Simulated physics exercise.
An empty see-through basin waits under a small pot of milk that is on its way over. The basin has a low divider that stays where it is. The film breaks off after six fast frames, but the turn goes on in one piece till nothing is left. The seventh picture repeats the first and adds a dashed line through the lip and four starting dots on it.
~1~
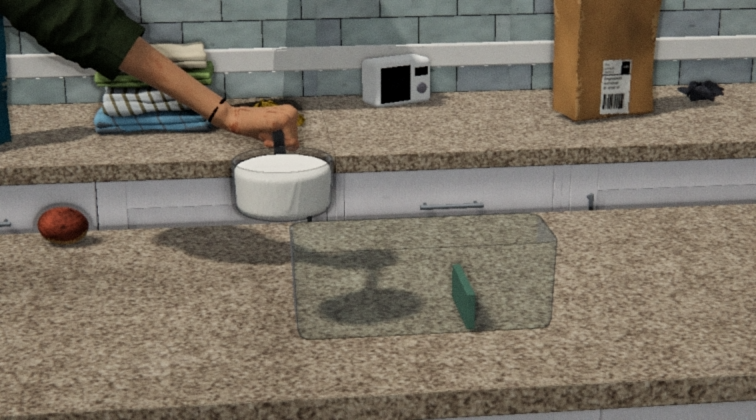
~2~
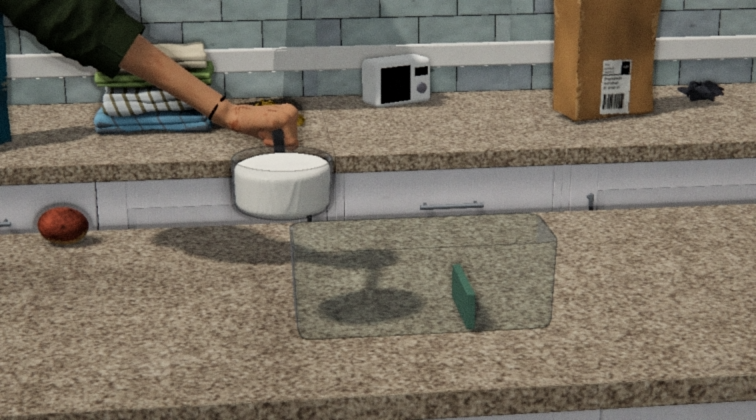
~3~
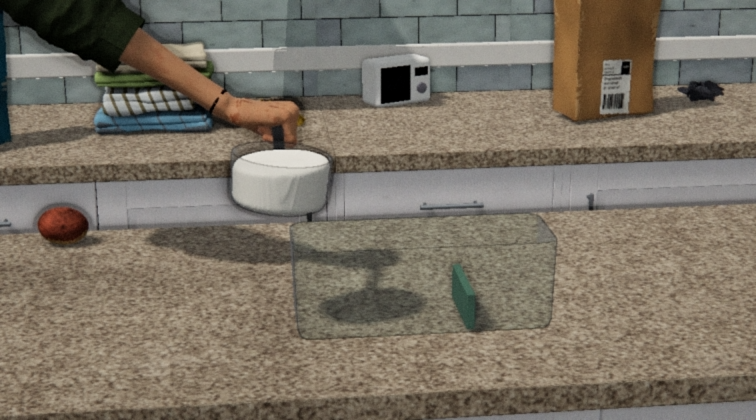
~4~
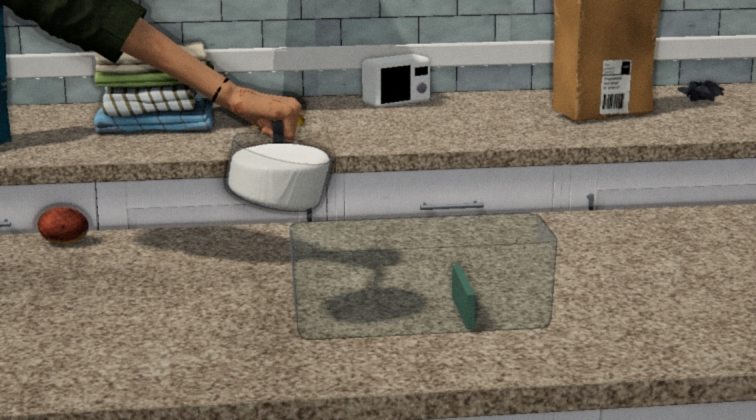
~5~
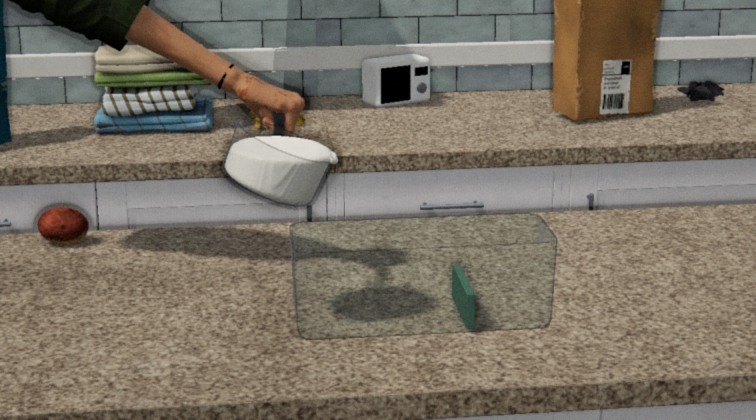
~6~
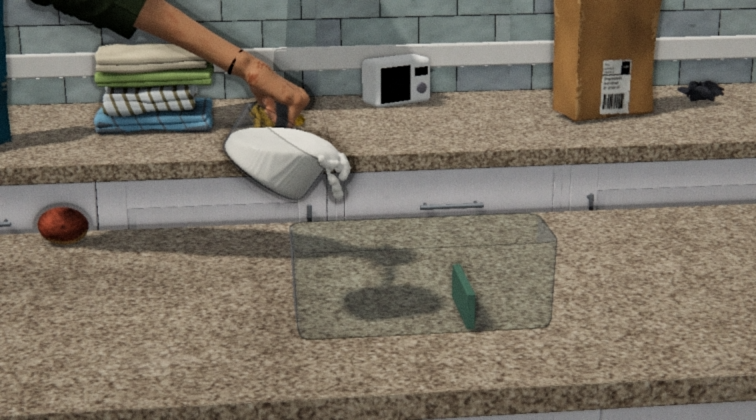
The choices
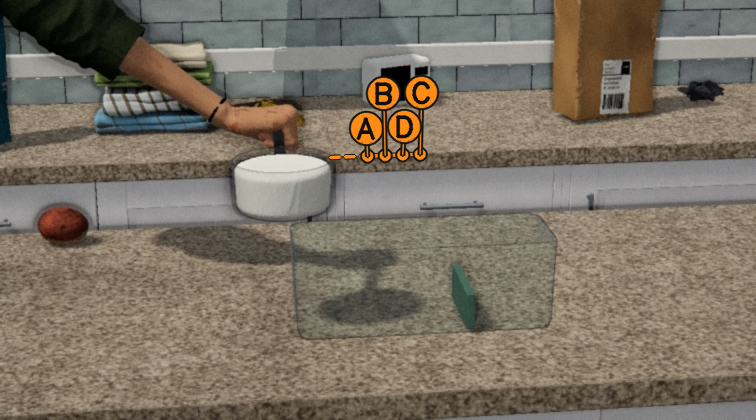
A kitchen with speckled stone counters and pale tiles is seen from slightly above by a still camera. A hand holds a small white pot above a clear, empty basin with an upright green piece inside, while a reddish round object sits left and folded towels, a small white appliance and a brown box stand behind. The pot, level at first, tilts rightward, and white milk begins pouring over its lip.
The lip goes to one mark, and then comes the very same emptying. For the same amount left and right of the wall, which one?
I would pick dot B.
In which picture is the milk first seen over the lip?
Picture 5.
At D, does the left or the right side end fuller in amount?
The right one.
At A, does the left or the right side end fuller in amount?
The left one.
On the marked copy, A at (367, 156); B at (385, 155); C at (420, 154); D at (402, 154).
Choosing A, about 86 % ends left of the wall and 14 % right of it.
Choosing B, about 48 % ends left of the wall and 51 % right of it.
Choosing C, about 8 % ends left of the wall and 92 % right of it.
Choosing D, about 17 % ends left of the wall and 82 % right of it.
